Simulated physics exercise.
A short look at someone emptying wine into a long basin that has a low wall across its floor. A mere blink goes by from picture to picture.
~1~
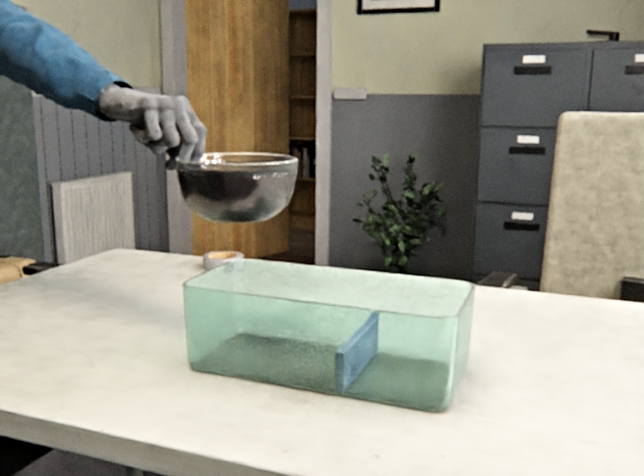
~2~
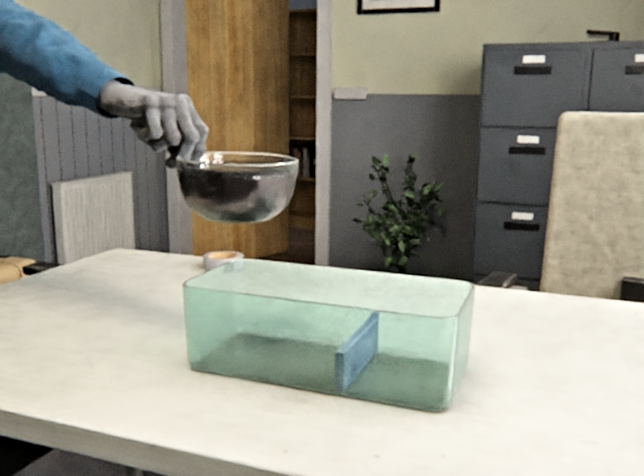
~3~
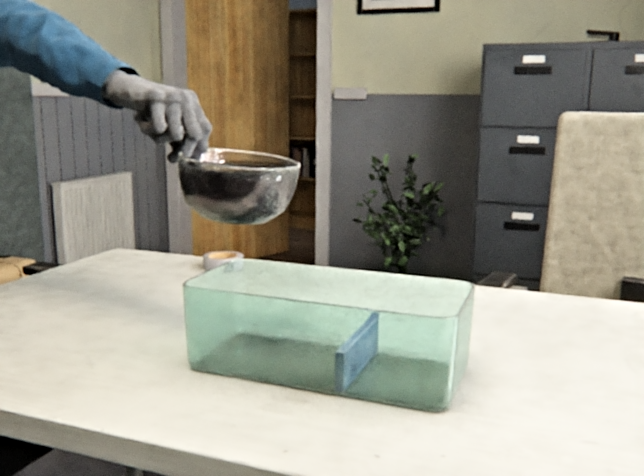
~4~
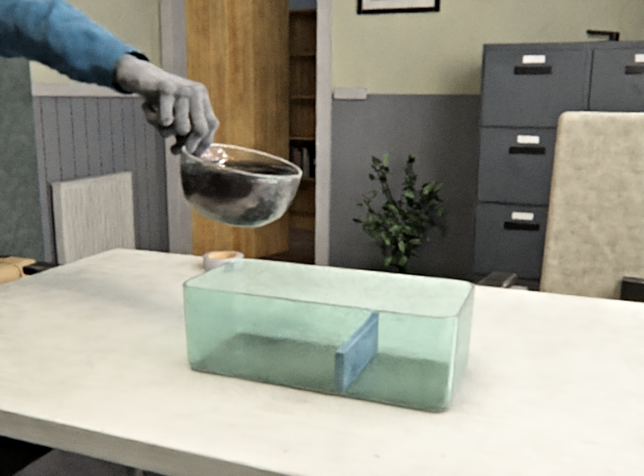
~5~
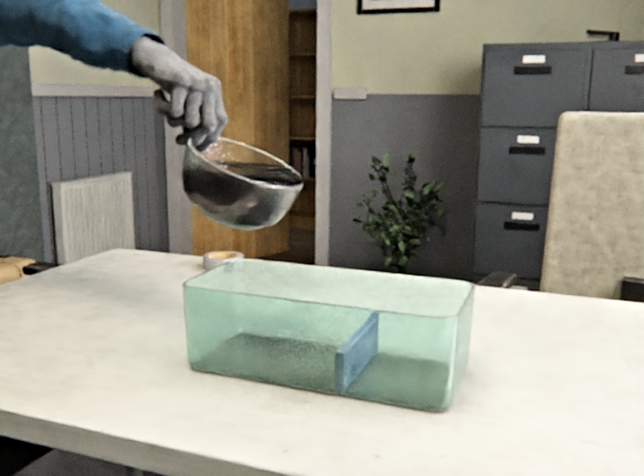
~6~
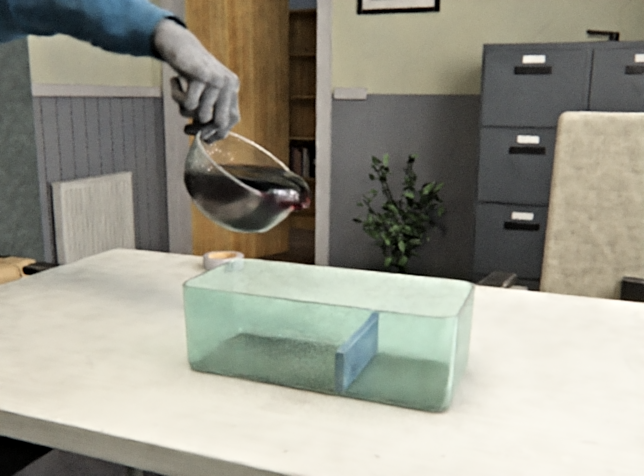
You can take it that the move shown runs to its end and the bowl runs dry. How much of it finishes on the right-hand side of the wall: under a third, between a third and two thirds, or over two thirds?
The bottom band.
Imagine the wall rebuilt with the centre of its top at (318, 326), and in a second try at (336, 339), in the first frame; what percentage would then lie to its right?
That'd be about 55 percent for the first and about 40 percent for the other.
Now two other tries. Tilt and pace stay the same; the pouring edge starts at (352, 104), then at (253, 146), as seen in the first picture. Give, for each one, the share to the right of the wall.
Roughly 65 percent on the first try and 10 percent on the second.
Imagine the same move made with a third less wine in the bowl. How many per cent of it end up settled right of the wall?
Some 5 parts in a hundred.
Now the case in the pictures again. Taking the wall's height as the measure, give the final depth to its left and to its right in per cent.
On the left it's around 50 per cent; on the right, 10 per cent.
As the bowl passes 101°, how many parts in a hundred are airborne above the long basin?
Around 25 in a hundred.
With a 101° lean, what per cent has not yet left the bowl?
15 per cent, roughly.
A moment on, the bowl is tipped right over and 13 per cent is still to pour, 59 is left of the wall and 2 right of it.
Next, the bowl is tipped right over and 0 per cent is still to pour, 89 is left of the wall and 4 right of it.
Then the bowl is tipped right over and 0 per cent is still to pour, 87 is left of the wall and 9 right of it.
Later the bowl is tipped right over and 0 per cent is still to pour, 87 is left of the wall and 9 right of it.
In the end 87 per cent lies left of the wall, 9 right of it and 4 outside.
